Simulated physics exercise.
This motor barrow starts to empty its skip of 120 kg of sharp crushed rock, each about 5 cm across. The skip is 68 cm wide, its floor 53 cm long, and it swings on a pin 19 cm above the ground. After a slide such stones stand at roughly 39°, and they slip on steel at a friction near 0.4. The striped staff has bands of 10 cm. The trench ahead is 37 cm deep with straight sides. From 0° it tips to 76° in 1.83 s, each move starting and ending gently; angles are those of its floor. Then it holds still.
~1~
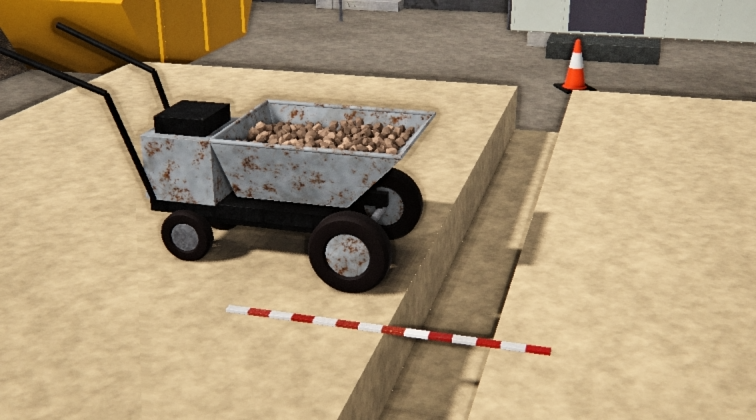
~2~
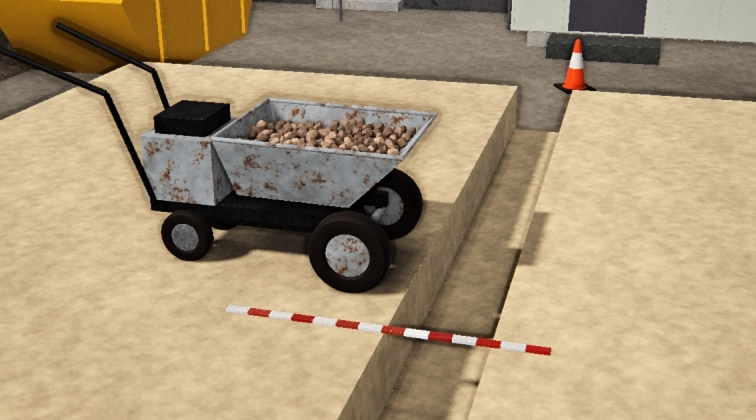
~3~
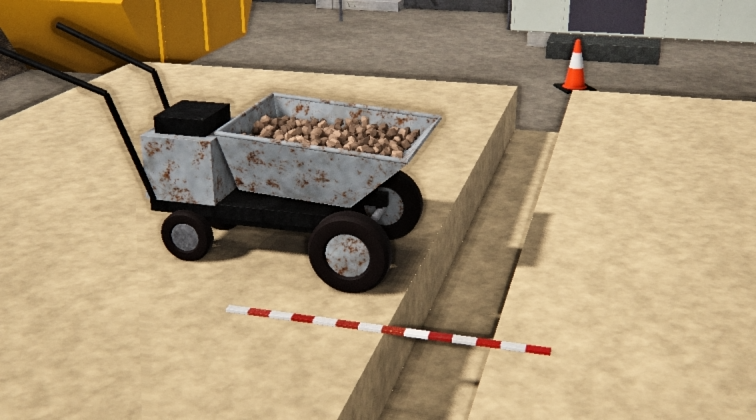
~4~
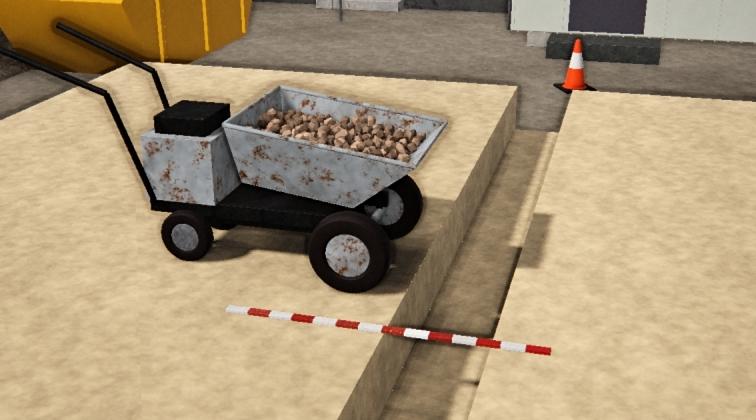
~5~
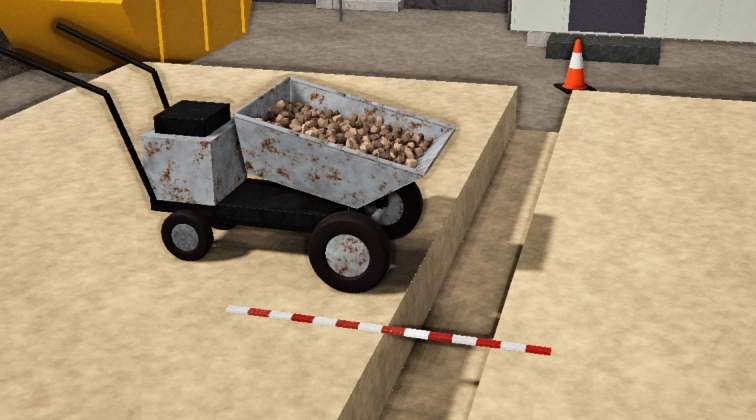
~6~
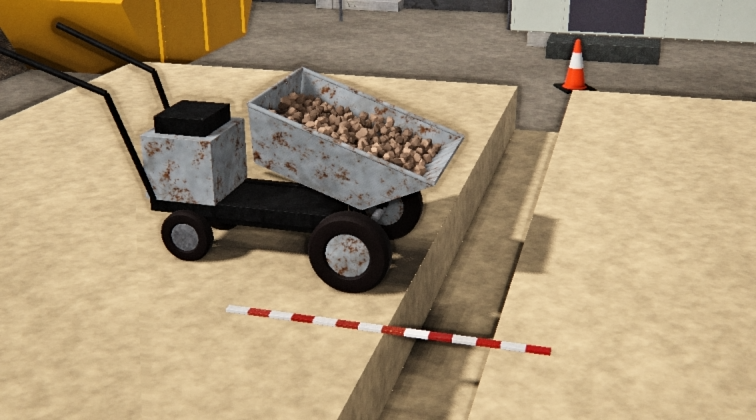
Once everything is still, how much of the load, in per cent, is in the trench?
Close to 76 in a hundred.
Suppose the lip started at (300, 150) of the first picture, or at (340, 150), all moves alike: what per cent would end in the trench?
First some 45, then 100 per cent.
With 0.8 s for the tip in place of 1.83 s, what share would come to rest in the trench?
Then about 65 per cent.
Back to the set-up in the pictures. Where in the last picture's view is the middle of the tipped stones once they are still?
Their middle is at about (490, 329).
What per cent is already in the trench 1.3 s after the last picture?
About 40 per cent by then.
Then, 0.8 s after the last picture the floor is at 64°, 100 % in the skip; the foremost stones are at (487, 244).
Then, 1.3 s after the last picture the floor is at 76°, 39 % in the skip, 42 % in the trench, 19 % past the trench; the foremost stones are at (589, 298).
Then, 1.7 s after the last picture the floor is at 76°, 9 % in the skip, 67 % in the trench, 24 % past the trench; the foremost stones are at (627, 303).
Then, 3.6 s after the last picture the floor is at 76°, 0 % in the skip, 76 % in the trench, 24 % past the trench; the foremost stones are at (628, 303).
